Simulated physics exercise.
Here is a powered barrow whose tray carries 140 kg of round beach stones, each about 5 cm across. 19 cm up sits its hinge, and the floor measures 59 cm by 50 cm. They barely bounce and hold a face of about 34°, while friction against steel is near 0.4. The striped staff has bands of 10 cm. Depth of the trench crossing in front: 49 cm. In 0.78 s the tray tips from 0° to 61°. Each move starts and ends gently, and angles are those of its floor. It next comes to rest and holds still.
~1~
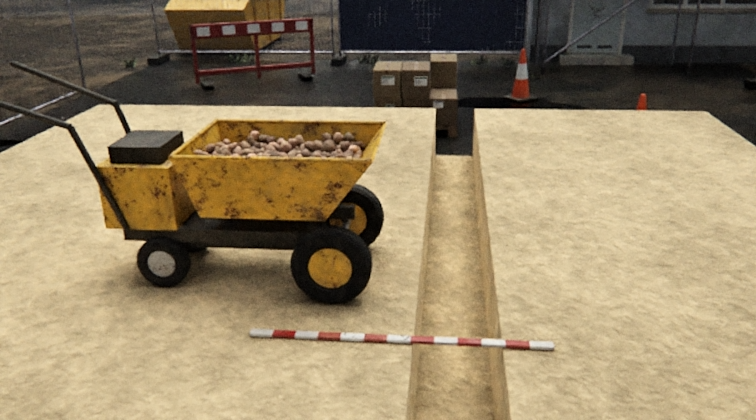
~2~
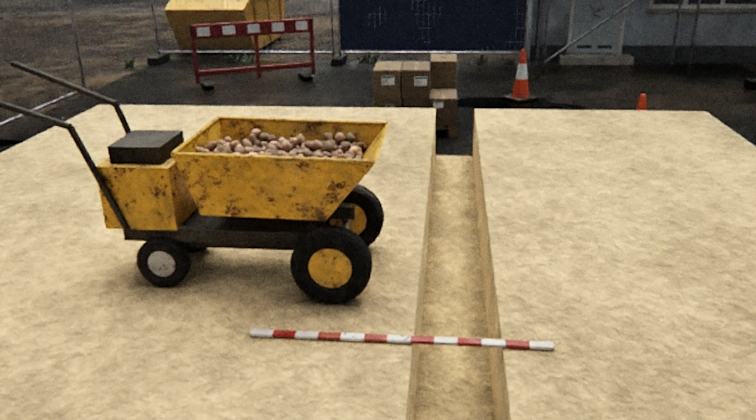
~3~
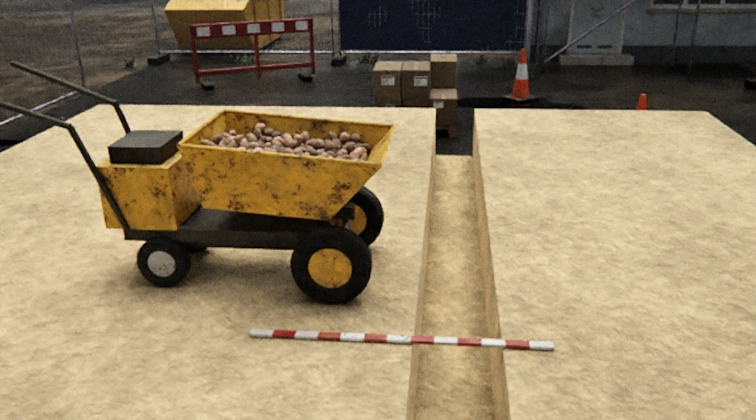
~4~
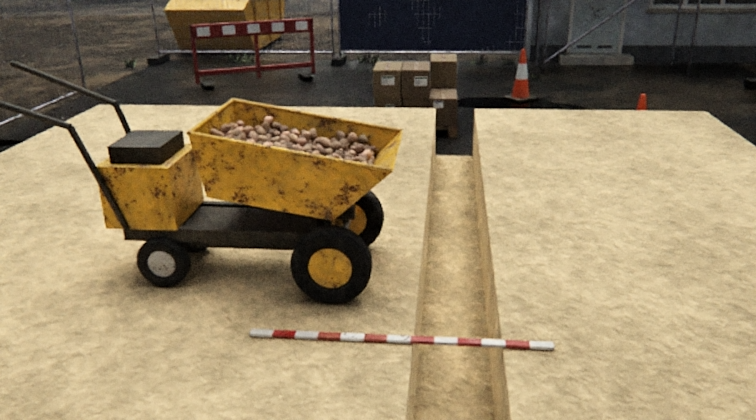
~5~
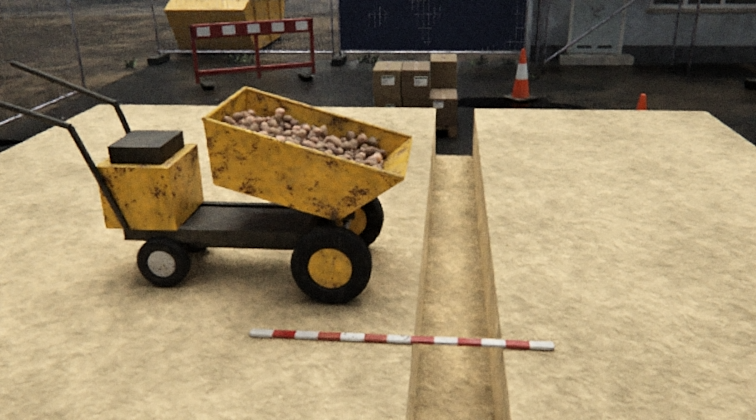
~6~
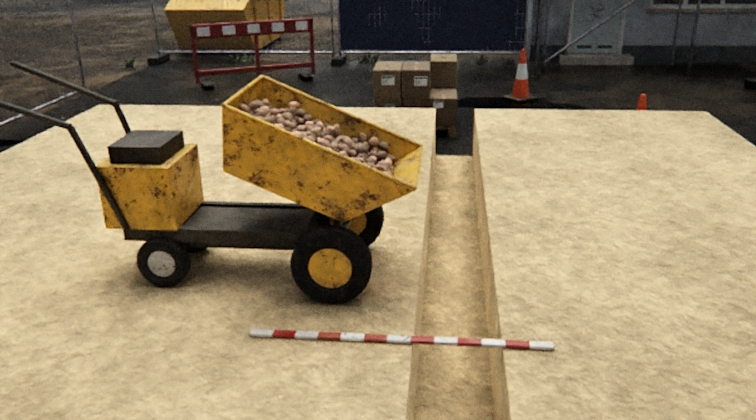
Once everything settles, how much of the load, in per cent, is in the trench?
Once it settles, about 50 per cent of the load is there.
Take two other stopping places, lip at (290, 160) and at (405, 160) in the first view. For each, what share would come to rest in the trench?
I'd expect close to 65 per cent at the first and 25 per cent at the second.
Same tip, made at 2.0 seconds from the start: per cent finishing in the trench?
Probably about 65 in a hundred.
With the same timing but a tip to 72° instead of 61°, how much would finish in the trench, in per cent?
The trench would hold about 50% of it.
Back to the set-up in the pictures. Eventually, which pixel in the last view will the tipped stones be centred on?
Their middle lands near (486, 336).
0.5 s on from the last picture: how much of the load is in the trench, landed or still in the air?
By that point it's something like 10 in a hundred.
Then, 0.2 s after the last picture the floor is at 51°, 100 % in the tray; the foremost stones are at (428, 209).
Then, 0.5 s after the last picture the floor is at 61°, 89 % in the tray, 10 % in the trench, 1 % past the trench; the foremost stones are at (504, 256).
Then, 0.9 s after the last picture the floor is at 61°, 44 % in the tray, 19 % in the trench, 36 % past the trench; the foremost stones are at (622, 280).
Then, 2.9 s after the last picture the floor is at 61°, 11 % in the tray, 50 % in the trench, 39 % past the trench; the foremost stones are at (748, 269).
